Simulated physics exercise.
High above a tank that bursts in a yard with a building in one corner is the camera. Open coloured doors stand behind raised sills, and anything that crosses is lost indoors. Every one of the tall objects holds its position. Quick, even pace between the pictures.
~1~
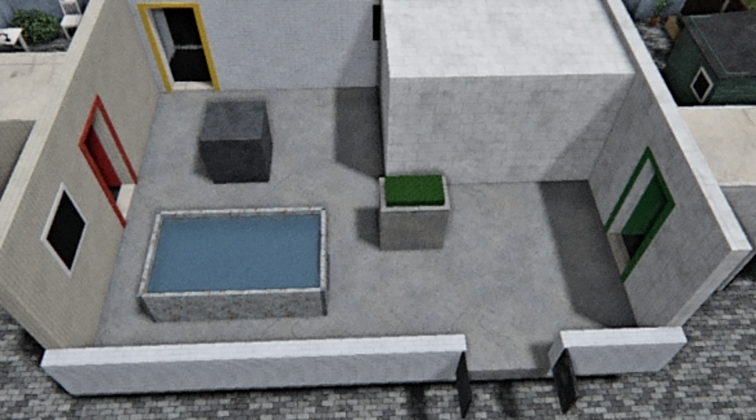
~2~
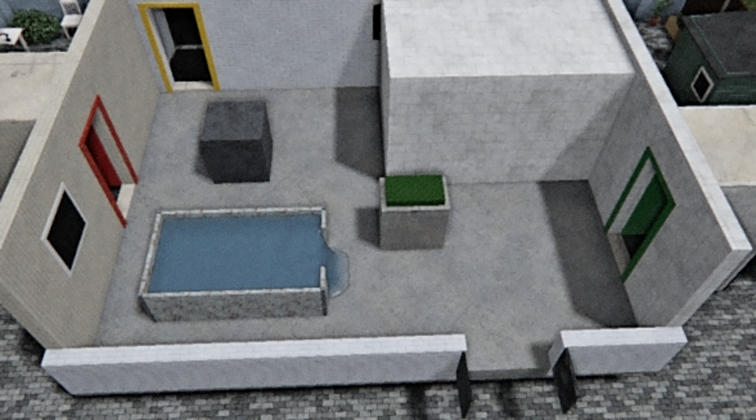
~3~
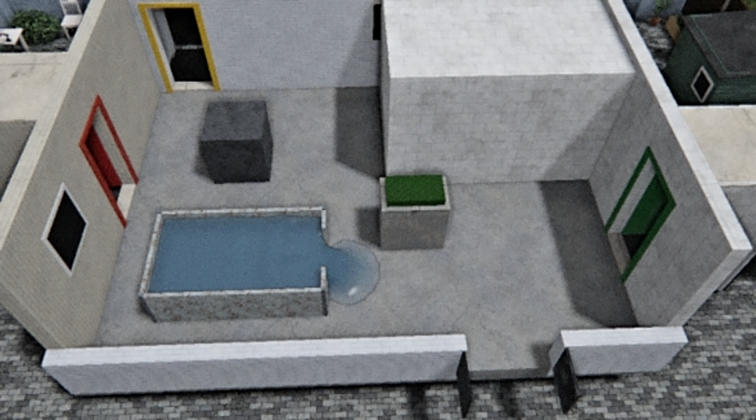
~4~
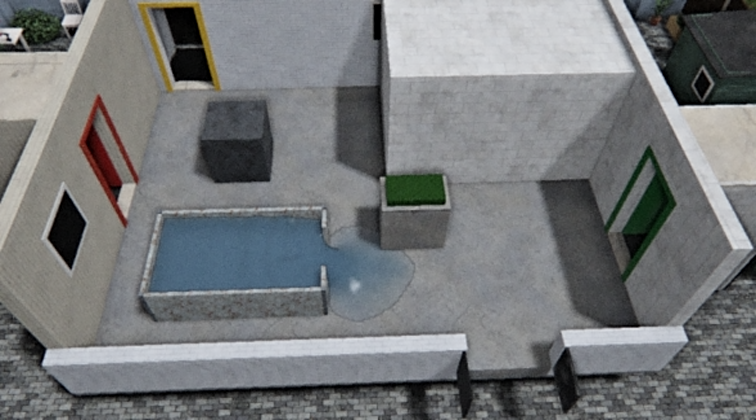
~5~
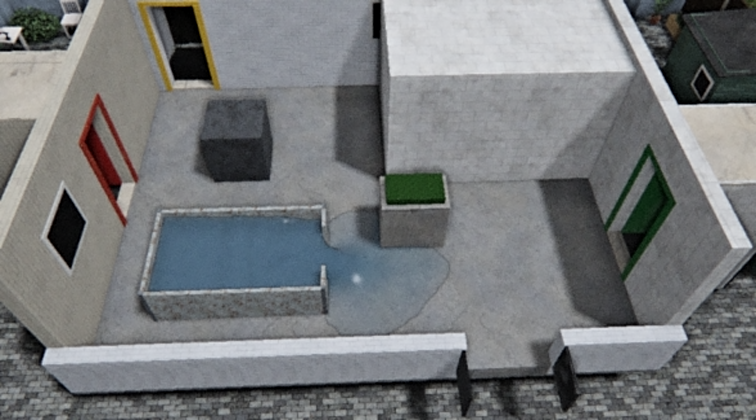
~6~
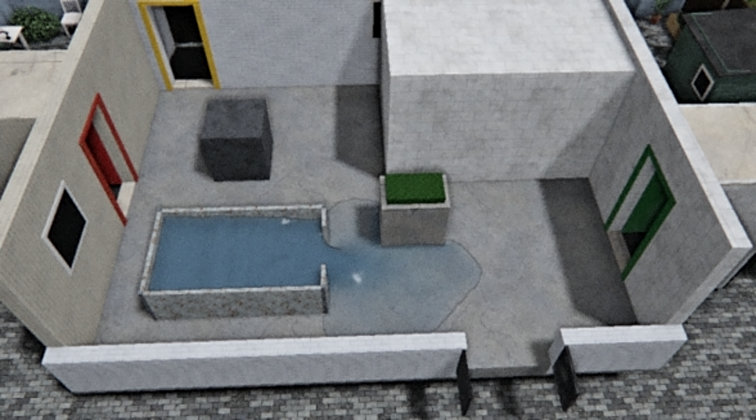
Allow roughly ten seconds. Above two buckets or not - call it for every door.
Yellow door: Not above two buckets; red door: Not above two buckets; green door: Above two buckets.
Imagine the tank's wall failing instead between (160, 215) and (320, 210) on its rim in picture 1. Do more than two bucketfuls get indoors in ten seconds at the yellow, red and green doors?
At the doors, yellow crosses the line, red crosses the line and green never reaches it.
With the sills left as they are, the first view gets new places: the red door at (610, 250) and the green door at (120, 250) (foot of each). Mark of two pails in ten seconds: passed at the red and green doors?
Note: Red overshoots; green falls short.
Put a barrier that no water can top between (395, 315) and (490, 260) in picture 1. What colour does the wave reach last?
I'd say the red door is last.
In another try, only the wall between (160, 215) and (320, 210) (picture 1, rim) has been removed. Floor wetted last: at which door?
I'd go with the door marked green.
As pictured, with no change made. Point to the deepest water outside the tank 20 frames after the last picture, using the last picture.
Deepest spot: Around (593, 348).
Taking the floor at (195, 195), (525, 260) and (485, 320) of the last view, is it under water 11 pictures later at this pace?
Point 1: Not wet; point 2: Drenched; point 3: Drenched.
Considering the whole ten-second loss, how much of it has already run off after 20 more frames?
I get 30 percent.
A moment on, water covers 30 % of the floor; the yellow door not reached, the red door not reached, the green door not reached.
Next, water covers 45 % of the floor; the yellow door not reached, the red door not reached, the green door under two buckets in.
Then, water covers 55 % of the floor; the yellow door not reached, the red door not reached, the green door far over two buckets in.
Later, water covers 65 % of the floor; the yellow door wet at the sill, nothing in, the red door not reached, the green door far over two buckets in.
In the end, water covers 85 % of the floor; the yellow door wet at the sill, nothing in, the red door wet at the sill, nothing in, the green door far over two buckets in.
